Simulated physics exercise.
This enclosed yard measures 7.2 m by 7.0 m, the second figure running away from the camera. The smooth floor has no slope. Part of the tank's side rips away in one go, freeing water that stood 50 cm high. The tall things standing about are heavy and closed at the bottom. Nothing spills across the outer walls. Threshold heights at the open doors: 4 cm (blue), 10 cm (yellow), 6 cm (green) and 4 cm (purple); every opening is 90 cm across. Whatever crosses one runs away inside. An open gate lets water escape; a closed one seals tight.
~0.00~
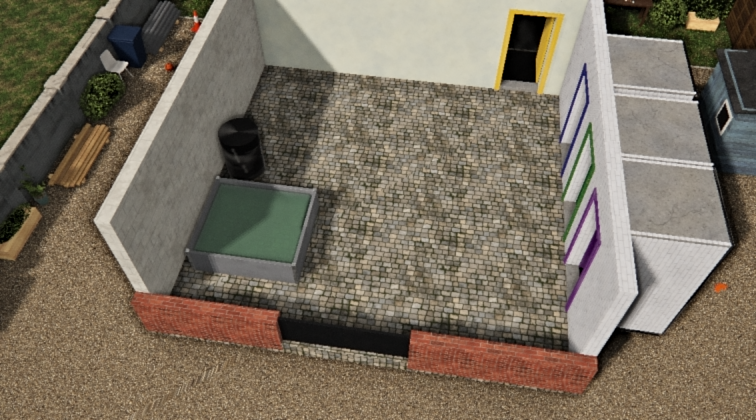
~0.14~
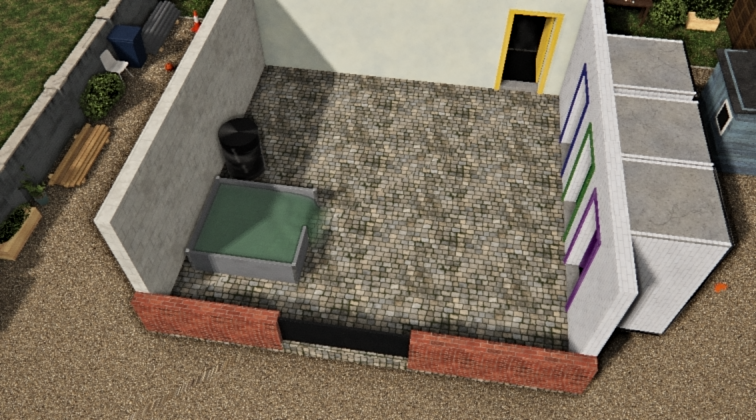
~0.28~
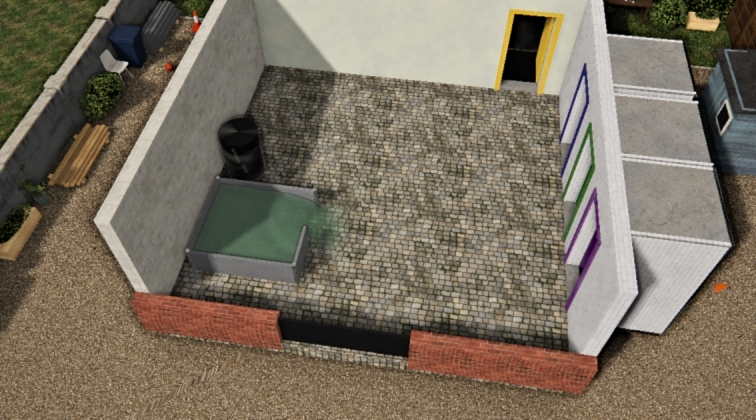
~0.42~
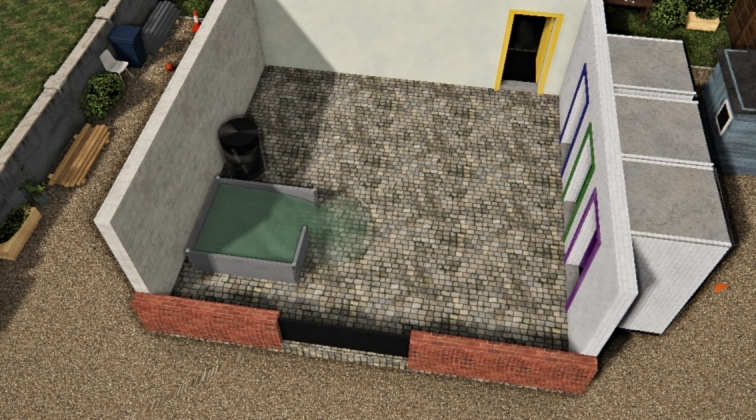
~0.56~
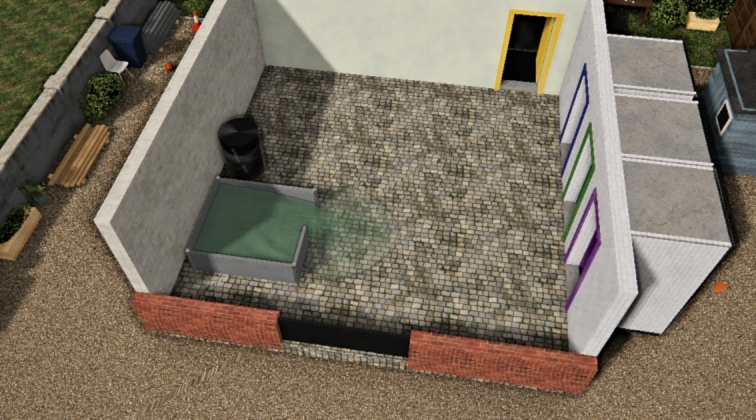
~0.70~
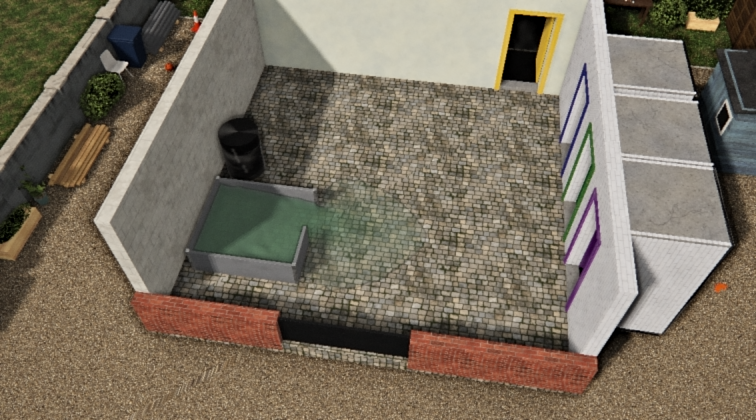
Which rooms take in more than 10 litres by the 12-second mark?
Door by door: At the blue door it exceeds the limit; at the yellow door it does not reach the limit; at the green door it passes the limit; at the purple door it exceeds the limit.
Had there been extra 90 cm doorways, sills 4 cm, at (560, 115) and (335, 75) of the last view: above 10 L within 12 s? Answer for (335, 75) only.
There: Below.
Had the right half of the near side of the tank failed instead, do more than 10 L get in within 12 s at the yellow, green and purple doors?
Then: Yellow under, green under, purple past it.
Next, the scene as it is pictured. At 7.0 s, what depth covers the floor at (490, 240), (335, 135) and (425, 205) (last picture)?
In that order: 3, 0 and 2 cm.
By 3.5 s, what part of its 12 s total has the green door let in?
Some 50 per cent by then.
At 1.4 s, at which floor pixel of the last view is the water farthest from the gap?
At about (512, 243).
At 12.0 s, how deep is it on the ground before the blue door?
Some 4.5 cm.
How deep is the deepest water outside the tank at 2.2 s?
Up to some 22 cm.
After 1.4 s water covers 20 % of the floor and is deepest (28 cm) near (319, 226); blue door not reached, yellow door not reached, green door not reached, purple door not reached.
After 2.2 s water covers 40 % of the floor and is deepest (22 cm) near (319, 226); blue door not reached, yellow door not reached, green door 3 cm at the sill, 0 L in, purple door 3 cm at the sill, 0 L in.
After 3.5 s water covers 50 % of the floor and is deepest (20 cm) near (562, 361); blue door 9 cm at the sill, 5 L in, yellow door not reached, green door 12 cm at the sill, 19 L in, purple door 11 cm at the sill, 29 L in.
After 7.0 s water covers 55 % of the floor and is deepest (9 cm) near (319, 226); blue door 5 cm at the sill, 20 L in, yellow door 7 cm at the sill, 0 L in, green door 7 cm at the sill, 35 L in, purple door 7 cm at the sill, 70 L in.
After 12.0 s water covers 80 % of the floor and is deepest (5 cm) near (319, 226); blue door 5 cm at the sill, 25 L in, yellow door 5 cm at the sill, 0 L in, green door 4 cm at the sill, 36 L in, purple door 4 cm at the sill, 79 L in.
